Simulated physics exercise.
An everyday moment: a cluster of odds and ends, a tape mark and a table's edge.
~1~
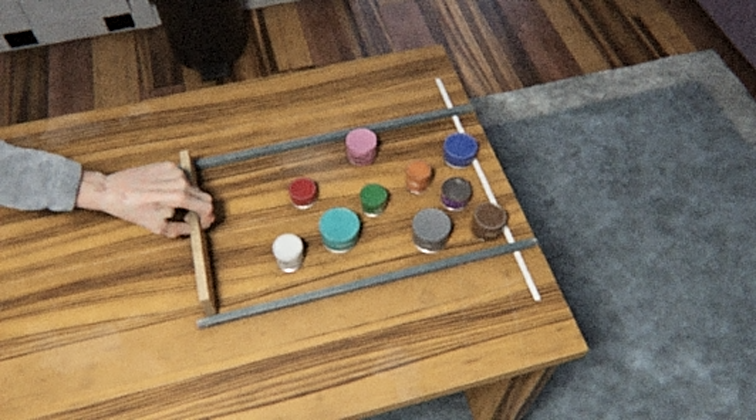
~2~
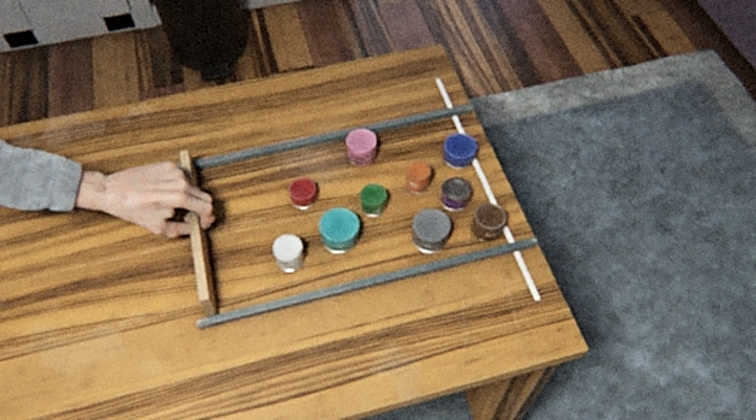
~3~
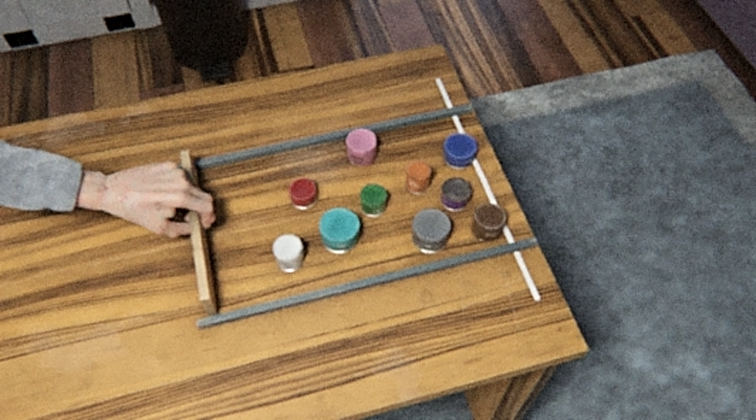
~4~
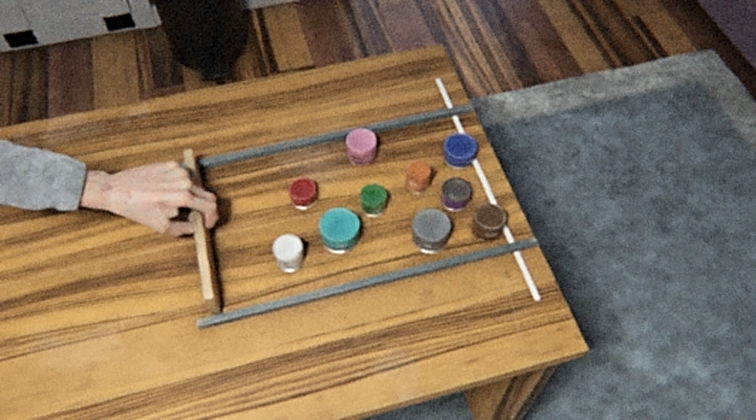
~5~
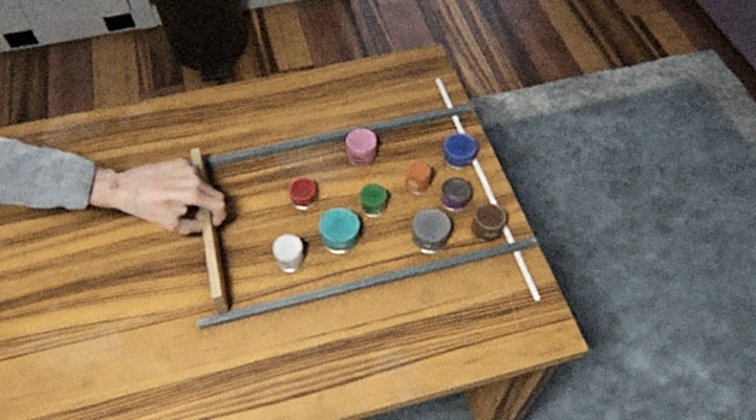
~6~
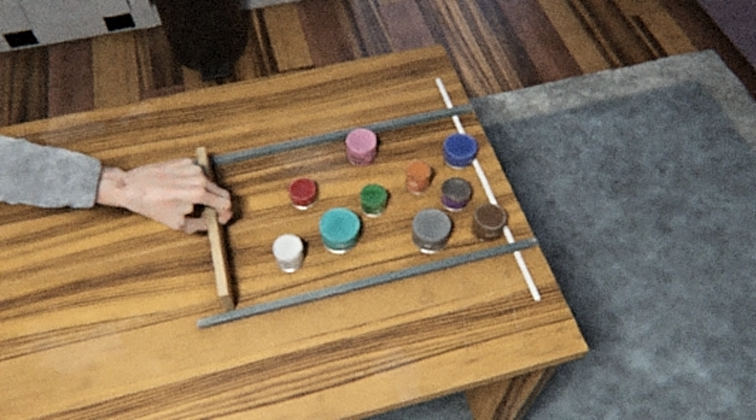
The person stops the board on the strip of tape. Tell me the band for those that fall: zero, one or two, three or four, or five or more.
Here the number that fall off is five or more.
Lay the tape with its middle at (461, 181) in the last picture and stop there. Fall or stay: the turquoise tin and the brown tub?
The turquoise tin holds on, the brown tub goes over.
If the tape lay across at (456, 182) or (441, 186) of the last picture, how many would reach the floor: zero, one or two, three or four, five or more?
One after another: One to two; either one or two.
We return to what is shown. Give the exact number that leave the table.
The count is 6.
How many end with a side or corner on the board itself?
It touches 4.
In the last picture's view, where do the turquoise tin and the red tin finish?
The turquoise tin stops around (506, 179); the red tin around (482, 142).
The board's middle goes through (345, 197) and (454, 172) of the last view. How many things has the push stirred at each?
By then 4, and 10.
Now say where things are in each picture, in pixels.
In the first picture, blue tin (460, 151); brown tub (489, 222); purple pot (455, 194); board (198, 230); tape (482, 177).
In the second picture, brown tub (488, 223); green pot (373, 200).
In the third picture, purple pot (455, 194); red tin (303, 193).
In the fourth picture, blue tin (460, 151); turquoise tin (340, 231).
In the fifth picture, brown tub (488, 223); grey tin (431, 231).
In the sixth picture, blue tin (460, 151); brown tub (488, 223); purple pot (455, 194); board (215, 226); tape (482, 177).
Early on, none off yet; blue tin at rest near (460, 151); brown tub at rest near (488, 223); purple pot at rest near (455, 194).
Finally, the number that fall off is five or more; lost, green pot, grey tin, orange tin, purple pot, brown tub and blue tin.
